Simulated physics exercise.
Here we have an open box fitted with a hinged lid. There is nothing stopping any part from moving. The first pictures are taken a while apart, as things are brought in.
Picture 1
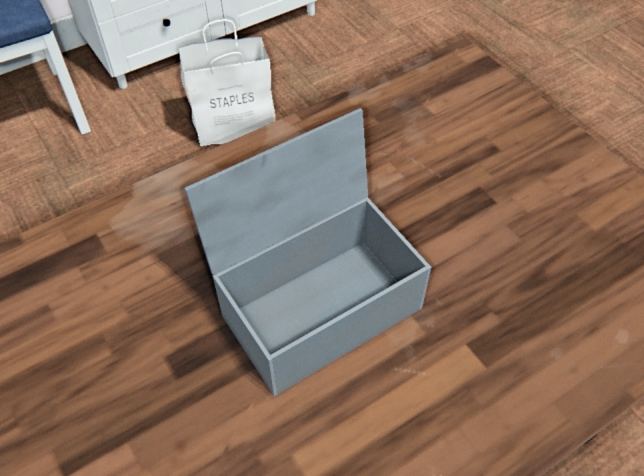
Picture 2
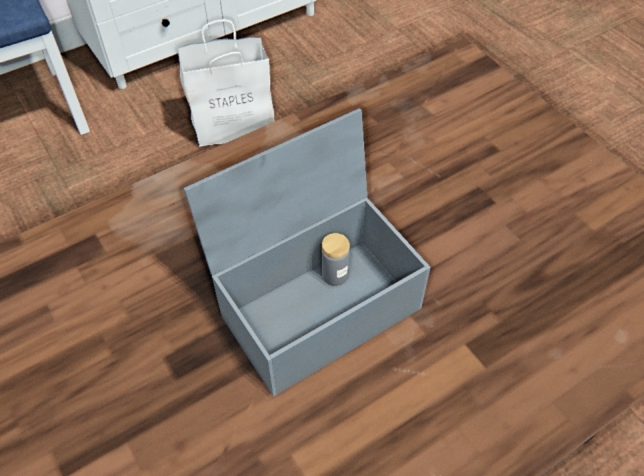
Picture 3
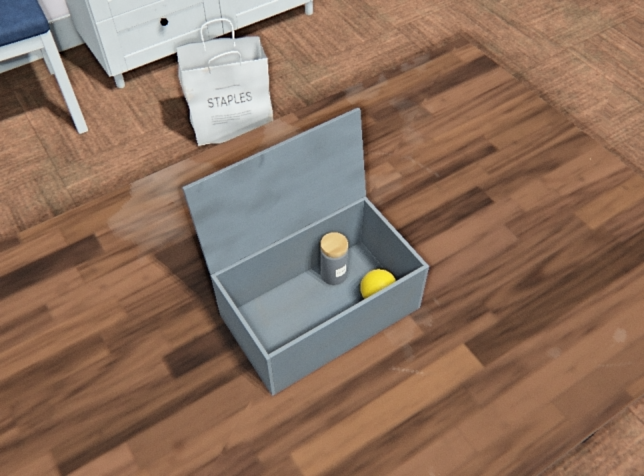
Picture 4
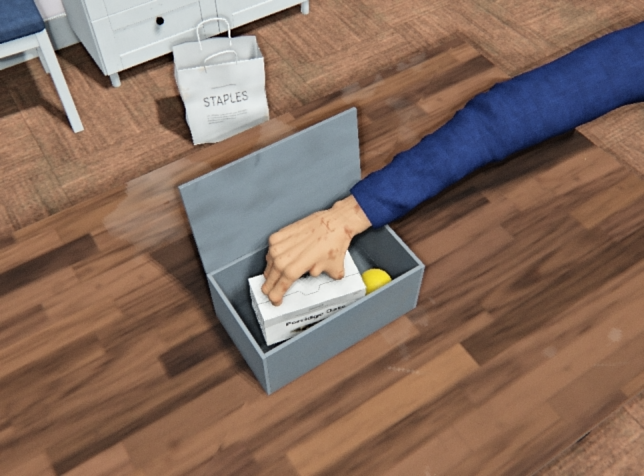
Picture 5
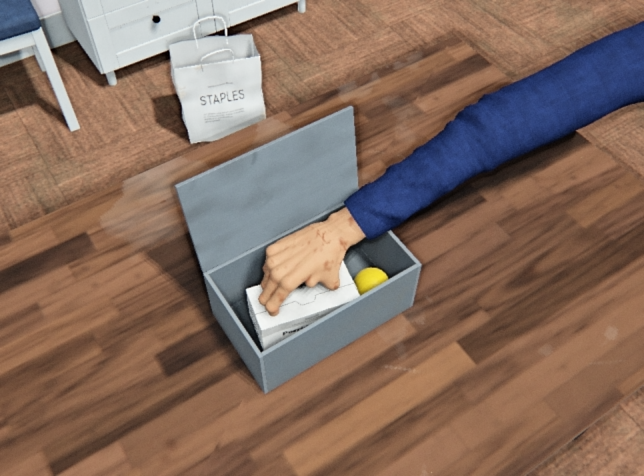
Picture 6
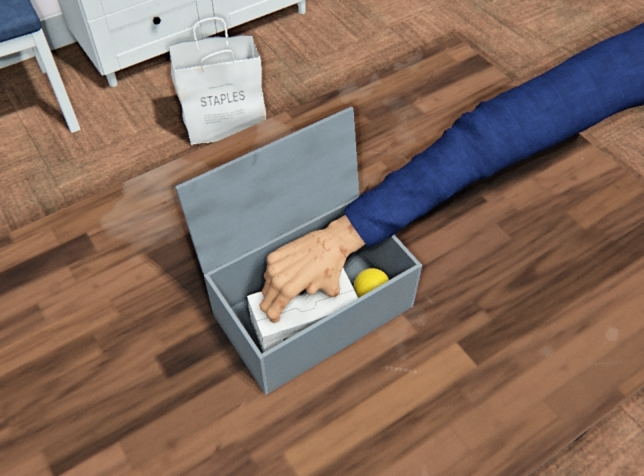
At the start, an open grey box with a hinged lid sits empty on a wooden floor. A grey shaker with a tan lid appears inside, then a yellow ball beside it. A hand in a blue sleeve then lowers a white carton into the left part of the box.
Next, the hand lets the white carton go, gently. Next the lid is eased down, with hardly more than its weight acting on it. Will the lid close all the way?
Yes.
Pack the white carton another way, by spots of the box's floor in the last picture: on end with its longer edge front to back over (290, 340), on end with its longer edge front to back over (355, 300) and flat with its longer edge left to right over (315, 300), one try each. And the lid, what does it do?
Case one lid open, case two lid shut, case three lid open.
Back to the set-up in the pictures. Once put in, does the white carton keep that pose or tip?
Well, it stays just as set.
Then, 1.20 s after the last picture, lid starting down.
Then, 1.60 s after the last picture, lid 56° above the rim.
Then, 1.80 s after the last picture, lid 35° above the rim.
Then, 2.00 s after the last picture, lid 10° above the rim.
At rest, lid shut; all 3 in place. Seen from the same camera at the end, white carton near (305, 313).
